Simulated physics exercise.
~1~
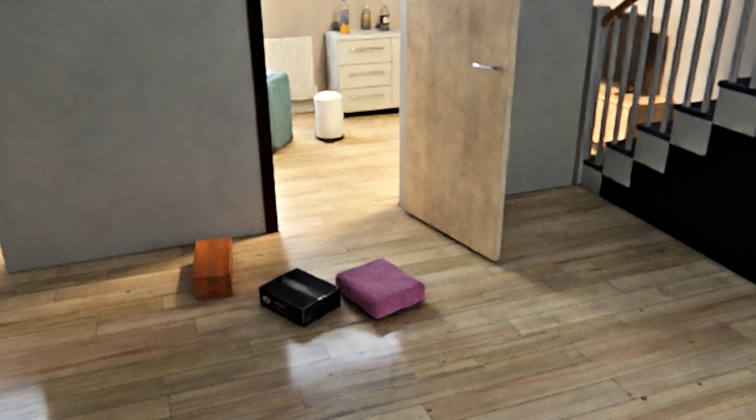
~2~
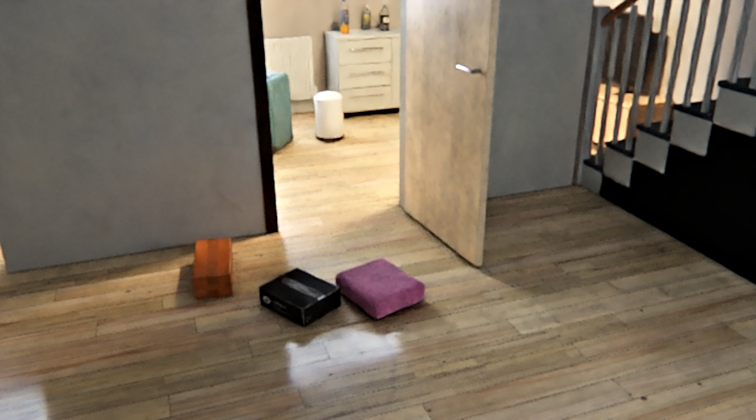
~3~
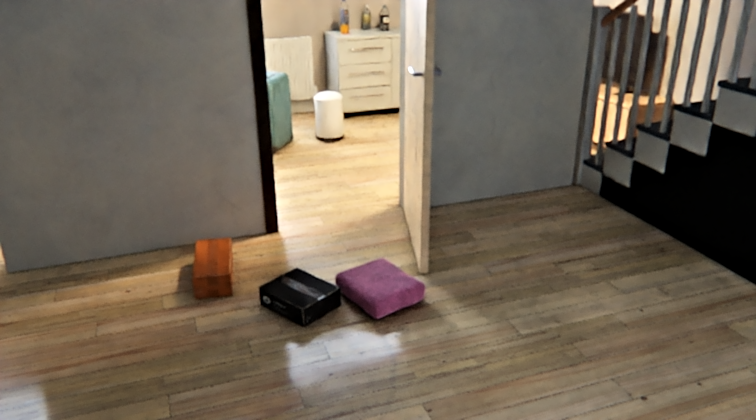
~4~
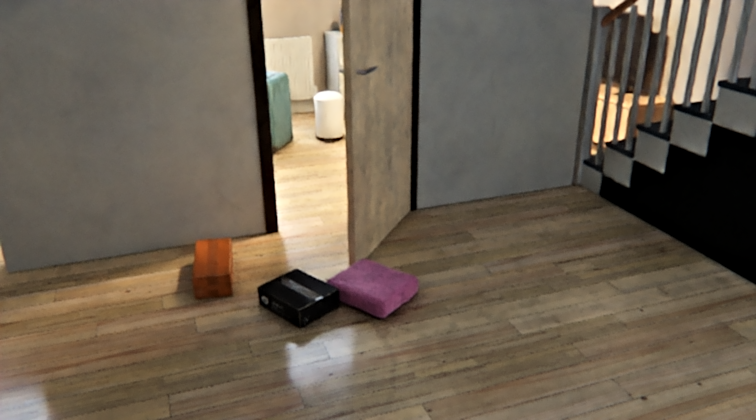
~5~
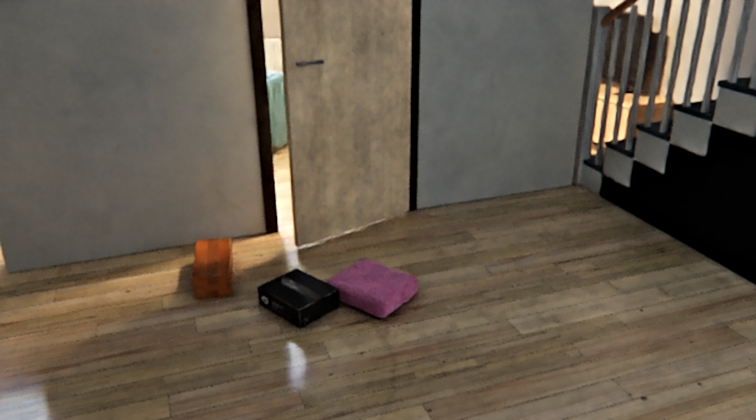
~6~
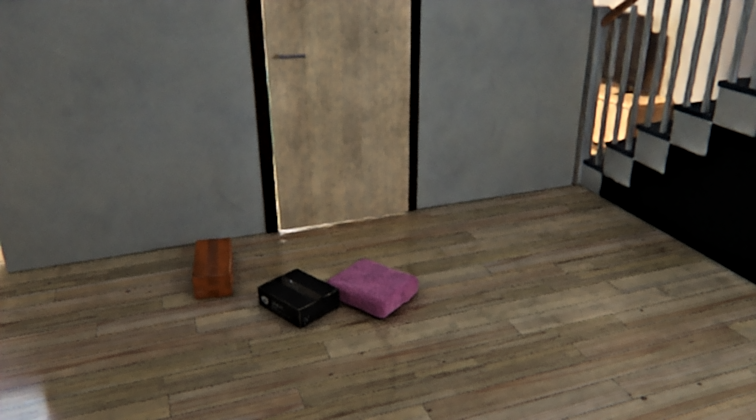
Wooden door swinging shut in a grey wall, slightly shifting a pink cushion beside a black parcel and an orange box.
